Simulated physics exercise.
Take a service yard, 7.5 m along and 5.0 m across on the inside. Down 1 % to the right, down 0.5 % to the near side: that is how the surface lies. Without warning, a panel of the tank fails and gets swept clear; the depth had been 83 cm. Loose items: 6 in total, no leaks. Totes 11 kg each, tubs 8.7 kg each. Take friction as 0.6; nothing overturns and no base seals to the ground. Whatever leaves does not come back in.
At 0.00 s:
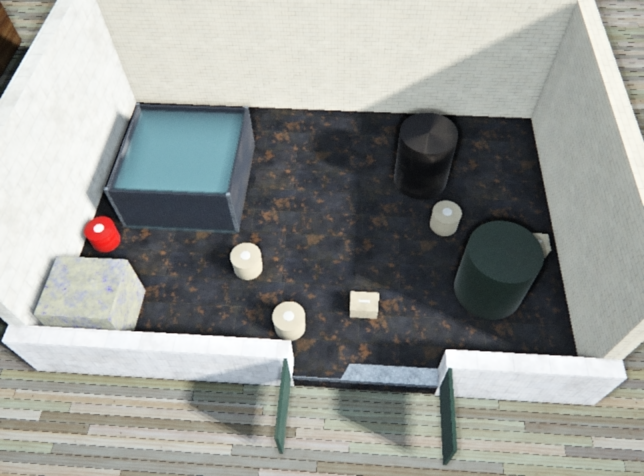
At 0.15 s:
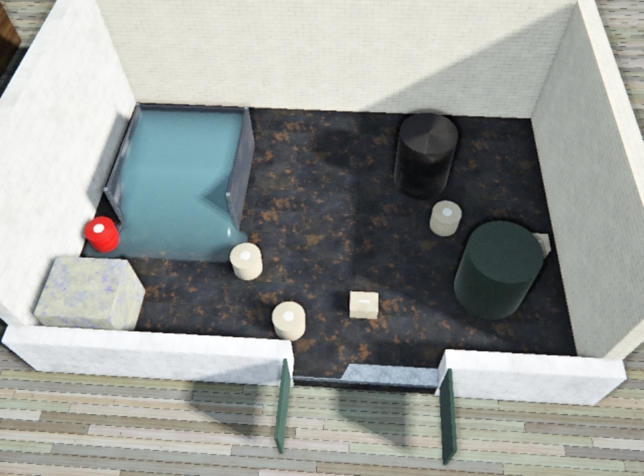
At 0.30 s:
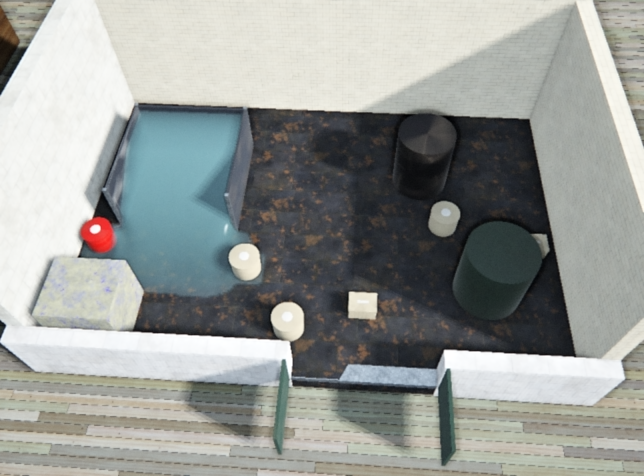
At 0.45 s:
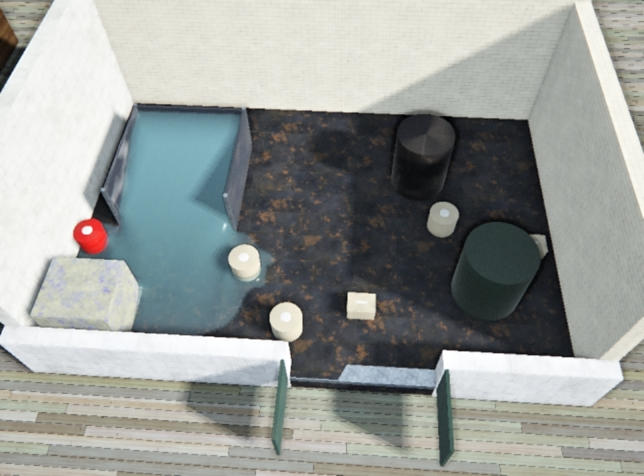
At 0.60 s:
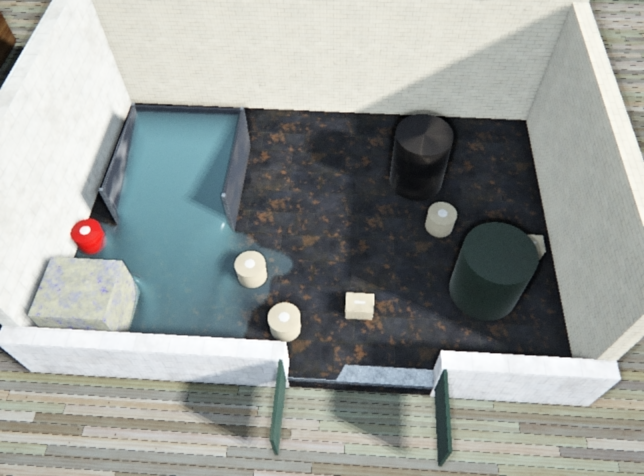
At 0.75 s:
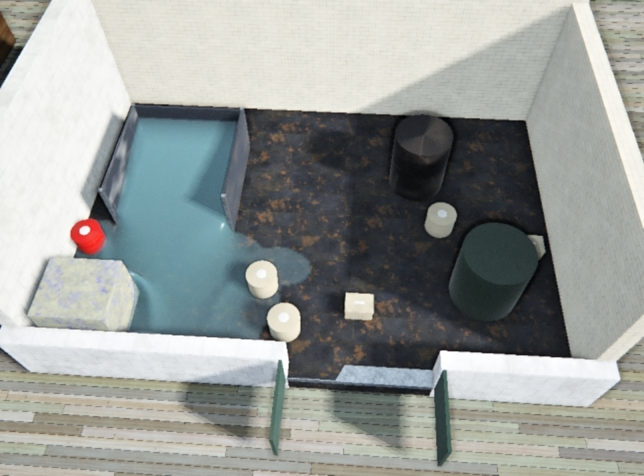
Water bursts from a tank in the back left corner of a walled yard once its near panel gives way, spreading toward the near wall. It surrounds the red tub, nudging it slightly left, then flows around a pale block and creeps rightward, pushing one cream cylinder a little toward another.
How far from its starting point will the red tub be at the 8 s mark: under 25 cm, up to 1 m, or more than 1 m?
It will be more than 1 m from its start.
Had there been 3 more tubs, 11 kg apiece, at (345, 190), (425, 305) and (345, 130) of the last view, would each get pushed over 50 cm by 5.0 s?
Result, in listed order: Not exceeded / exceeded / not exceeded.
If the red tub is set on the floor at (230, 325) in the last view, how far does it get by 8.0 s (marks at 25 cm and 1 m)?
As it turns out, it is swept away.
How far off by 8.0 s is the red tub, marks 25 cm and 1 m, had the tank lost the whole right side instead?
Note: Red tub unmoved.
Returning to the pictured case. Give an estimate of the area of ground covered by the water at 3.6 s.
Flooded: Near 27 m2.
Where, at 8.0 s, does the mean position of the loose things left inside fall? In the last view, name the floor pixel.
At about (437, 142).
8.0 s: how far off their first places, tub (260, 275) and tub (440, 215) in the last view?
The first ends 350 cm from its start, the second 250 cm.
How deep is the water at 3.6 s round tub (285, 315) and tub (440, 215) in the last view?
I'd estimate 19 cm for the first and 4 cm for the second.
After 1.6 s the red tub is near (95, 213), 0.3 m from its start, afloat; 0 of 6 are out; 2 afloat.
After 3.6 s the red tub is near (150, 94), 2.9 m from its start, afloat; 0 of 6 are out; 3 afloat.
After 5.6 s the red tub is near (286, 120), 3.8 m from its start, aground; 0 of 6 are out; 5 afloat.
After 8.0 s the red tub is near (342, 124), 4.5 m from its start, afloat; 0 of 6 are out; 6 afloat.
